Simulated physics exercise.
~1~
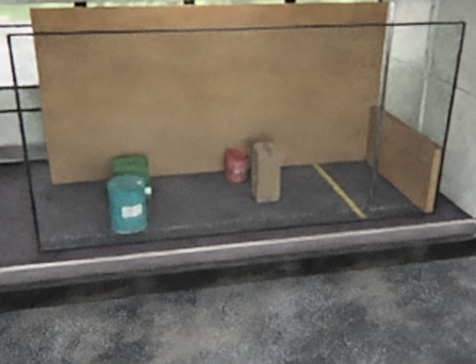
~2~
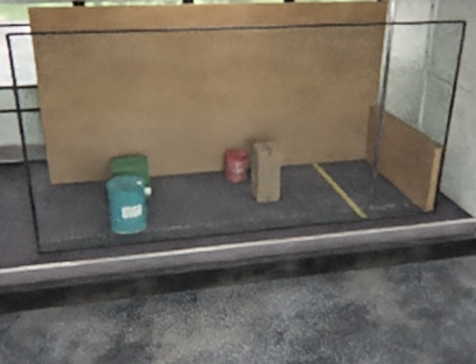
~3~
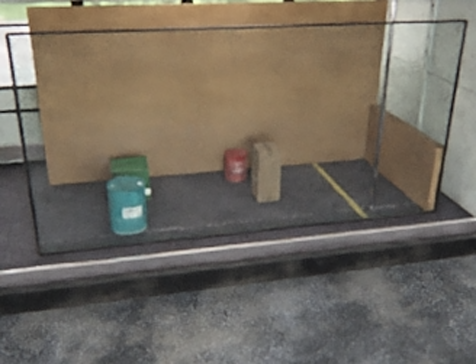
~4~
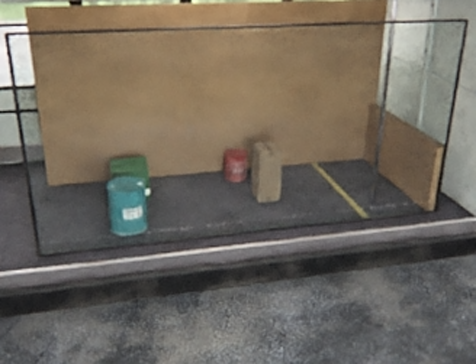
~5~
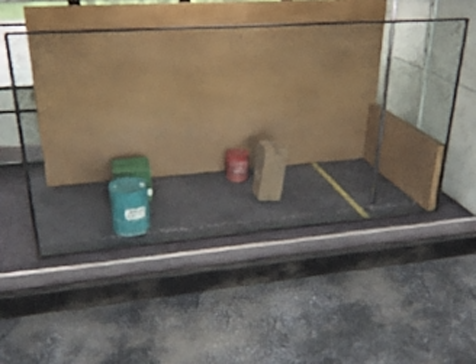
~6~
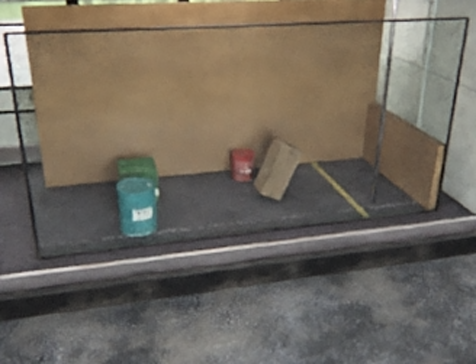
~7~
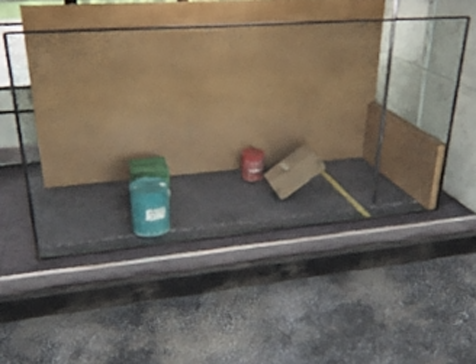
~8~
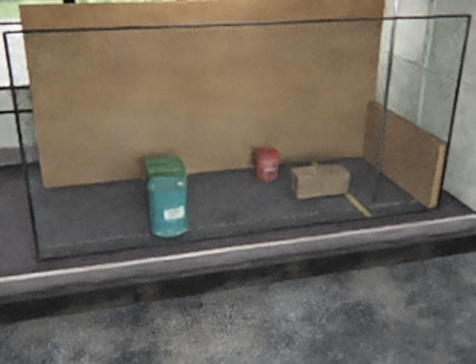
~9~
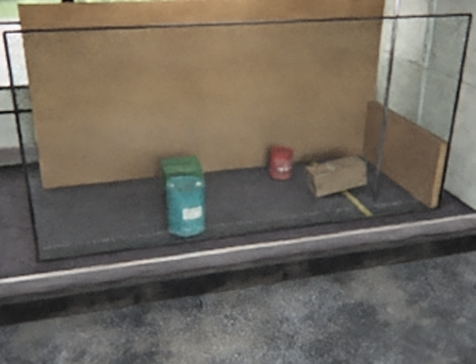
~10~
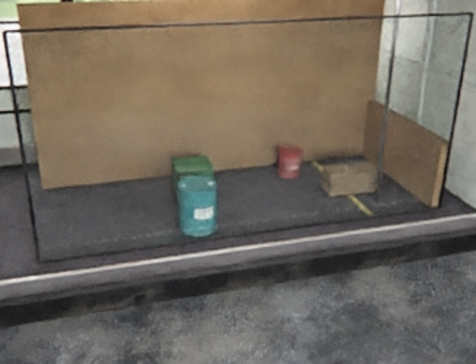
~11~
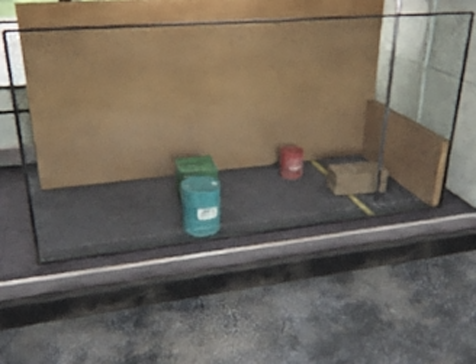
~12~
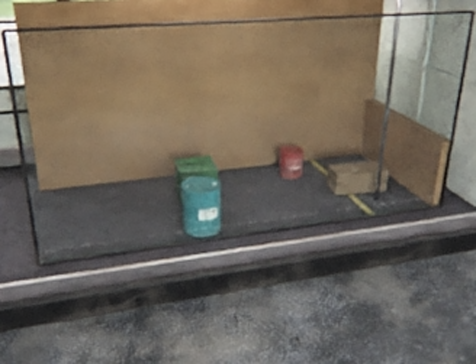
At the start, a teal drum, a green carton, a red bucket and an upright brown box stand still on a dark floor before a wooden wall, left of a yellow line. After a pause, the brown box begins to lean right while the others start sliding the same way. The box tips further and falls onto its side near the line. All four objects keep moving right, the box sliding over the line. Finally everything comes to rest, with the brown box lying beyond the yellow line and the drum, carton and bucket stopping short of it.
